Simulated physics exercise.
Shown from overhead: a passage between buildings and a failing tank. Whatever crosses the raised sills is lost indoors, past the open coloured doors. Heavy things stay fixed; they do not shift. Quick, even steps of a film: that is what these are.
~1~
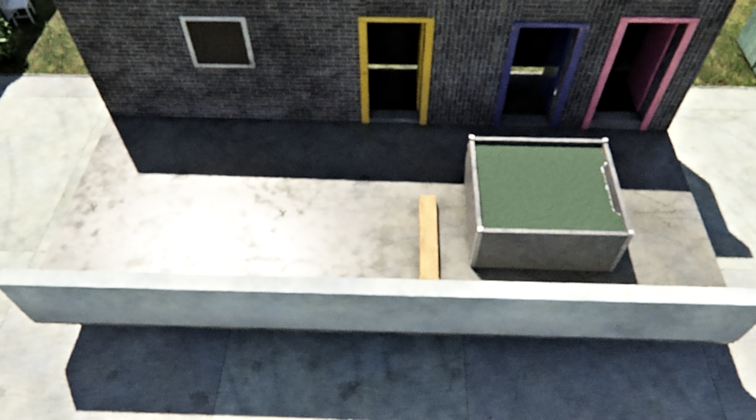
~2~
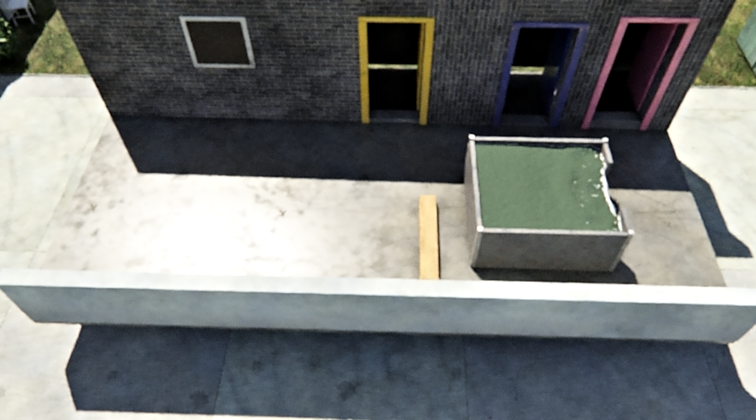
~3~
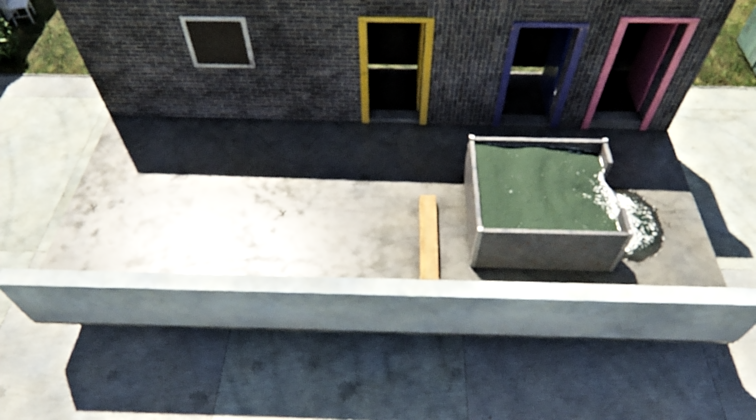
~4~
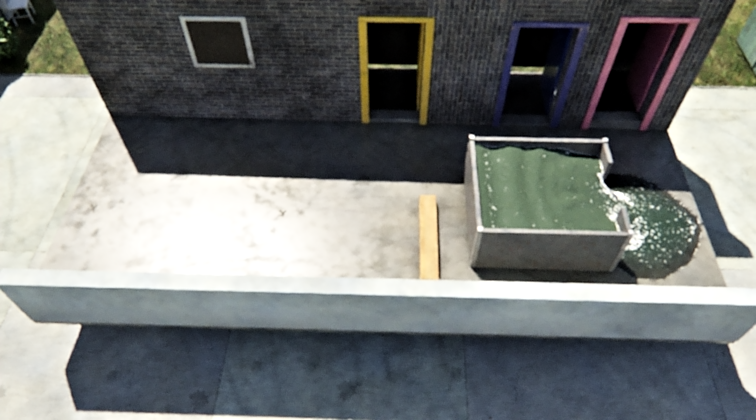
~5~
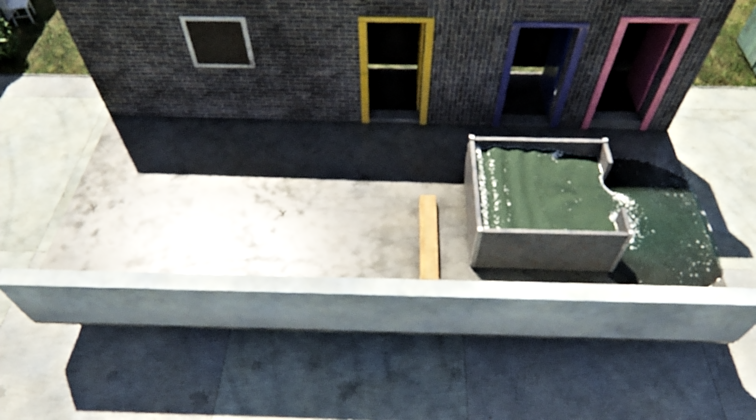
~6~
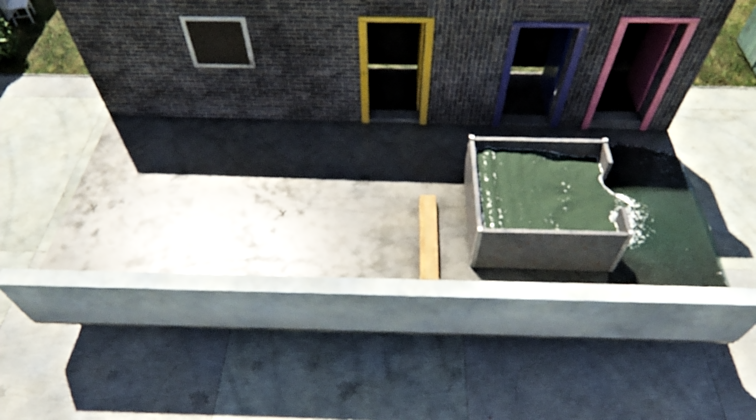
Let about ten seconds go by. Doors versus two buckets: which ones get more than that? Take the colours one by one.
At the end, I expect the yellow door to stop at two buckets or less; I expect the pink door to stop at two buckets or less; I expect the blue door to stop at two buckets or less.
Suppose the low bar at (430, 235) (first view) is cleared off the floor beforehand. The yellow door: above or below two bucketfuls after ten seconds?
Then: Yellow lets less in.
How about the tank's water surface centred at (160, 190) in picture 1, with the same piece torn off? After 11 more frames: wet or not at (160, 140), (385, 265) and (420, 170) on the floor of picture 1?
First spot stays unwetted, second spot gets drenched, third spot gets drenched.
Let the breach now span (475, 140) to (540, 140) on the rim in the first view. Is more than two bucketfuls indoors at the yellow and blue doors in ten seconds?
In brief, the yellow door exceeds the mark and the blue door exceeds the mark.
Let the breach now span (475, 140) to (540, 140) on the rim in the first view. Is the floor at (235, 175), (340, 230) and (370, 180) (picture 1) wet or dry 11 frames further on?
Listed order gives sopping; left alone; sopping.
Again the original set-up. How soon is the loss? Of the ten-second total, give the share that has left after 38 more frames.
Close to 85 %.
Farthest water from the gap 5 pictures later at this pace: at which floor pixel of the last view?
Farthest reach: (649, 133).
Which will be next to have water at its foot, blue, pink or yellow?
I pick the one in pink.
A moment on, water covers 15 % of the floor; the yellow door not reached, the pink door wet at the sill, nothing in, the blue door not reached.
Next, water covers 15 % of the floor; the yellow door not reached, the pink door wet at the sill, nothing in, the blue door not reached.
Then, water covers 15 % of the floor; the yellow door not reached, the pink door wet at the sill, nothing in, the blue door not reached.
Later, water covers 15 % of the floor; the yellow door not reached, the pink door wet at the sill, nothing in, the blue door not reached.
In the end, water covers 10 % of the floor; the yellow door not reached, the pink door wet at the sill, nothing in, the blue door not reached.
